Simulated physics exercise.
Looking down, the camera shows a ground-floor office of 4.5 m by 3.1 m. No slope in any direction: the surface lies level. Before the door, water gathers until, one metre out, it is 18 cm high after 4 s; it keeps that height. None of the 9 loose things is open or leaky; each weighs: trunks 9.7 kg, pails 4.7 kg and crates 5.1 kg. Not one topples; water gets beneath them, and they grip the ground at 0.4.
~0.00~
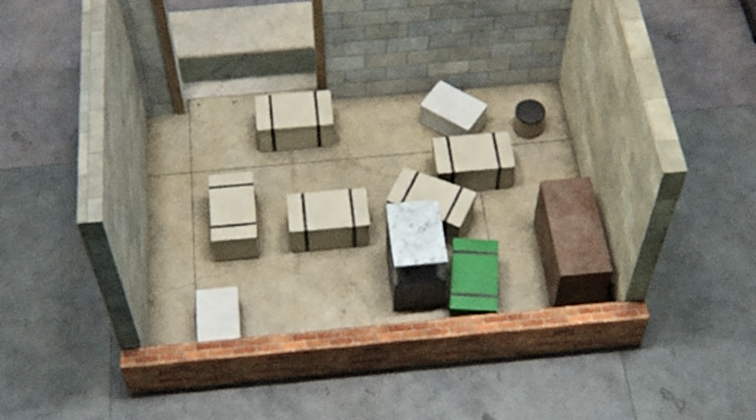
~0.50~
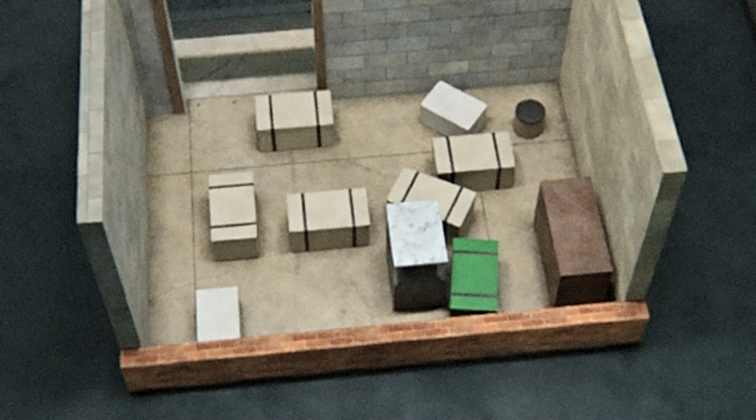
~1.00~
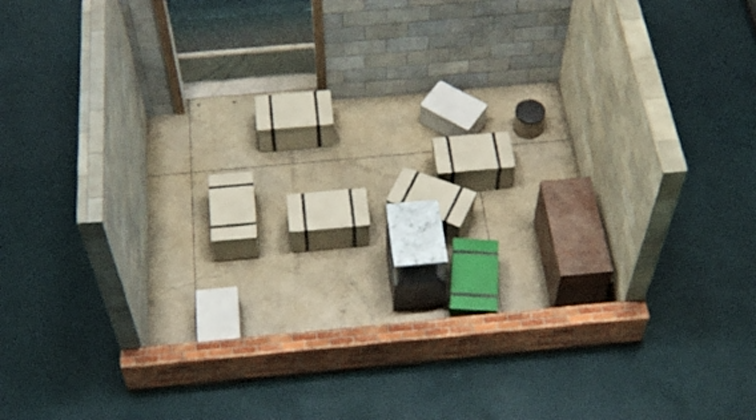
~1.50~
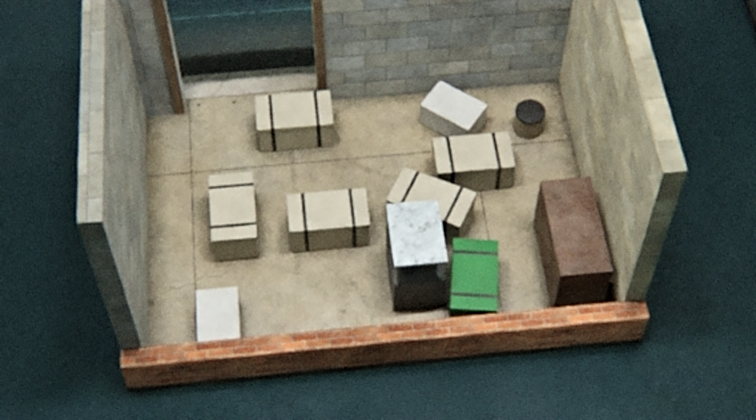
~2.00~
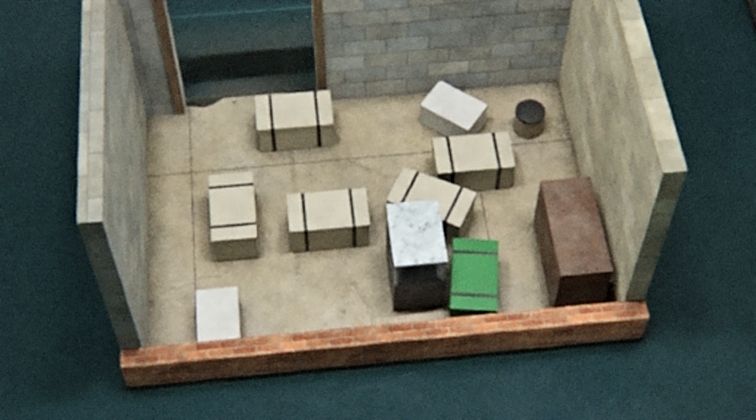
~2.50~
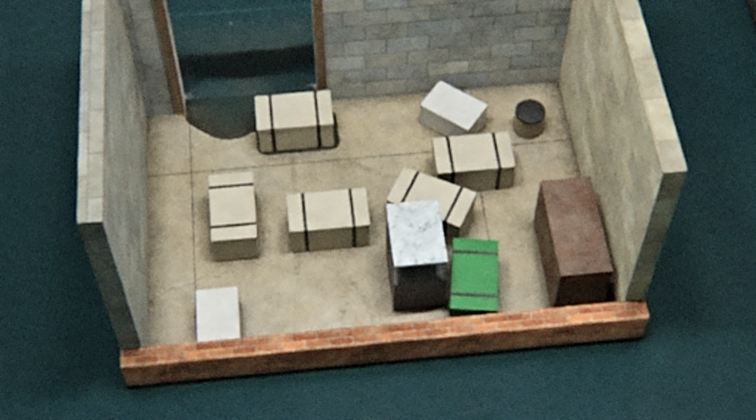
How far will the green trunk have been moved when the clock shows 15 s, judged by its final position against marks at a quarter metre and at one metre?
It will shift a modest distance.
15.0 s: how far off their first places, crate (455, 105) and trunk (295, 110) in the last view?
In turn: 200 cm, 120 cm.
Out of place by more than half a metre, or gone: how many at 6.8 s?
By then the count is 3.
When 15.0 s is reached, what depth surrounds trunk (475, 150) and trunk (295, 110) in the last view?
Around 11 cm and 11 cm.
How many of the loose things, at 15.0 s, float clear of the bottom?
Tally: 9 of them.
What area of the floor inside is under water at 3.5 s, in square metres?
Roughly 2.0 m2 of it is wet.
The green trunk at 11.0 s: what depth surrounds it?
Around 9 cm.
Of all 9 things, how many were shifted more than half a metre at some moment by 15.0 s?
It adds up to 9.
After 3.5 s the green trunk is near (475, 274), 0.0 m from its start, aground; 0 afloat.
After 6.8 s the green trunk is near (476, 273), 0.0 m from its start, aground; 4 afloat.
After 11.0 s the green trunk is near (474, 255), 0.2 m from its start, afloat; 9 afloat.
After 15.0 s the green trunk is near (478, 214), 0.6 m from its start, afloat; 9 afloat.
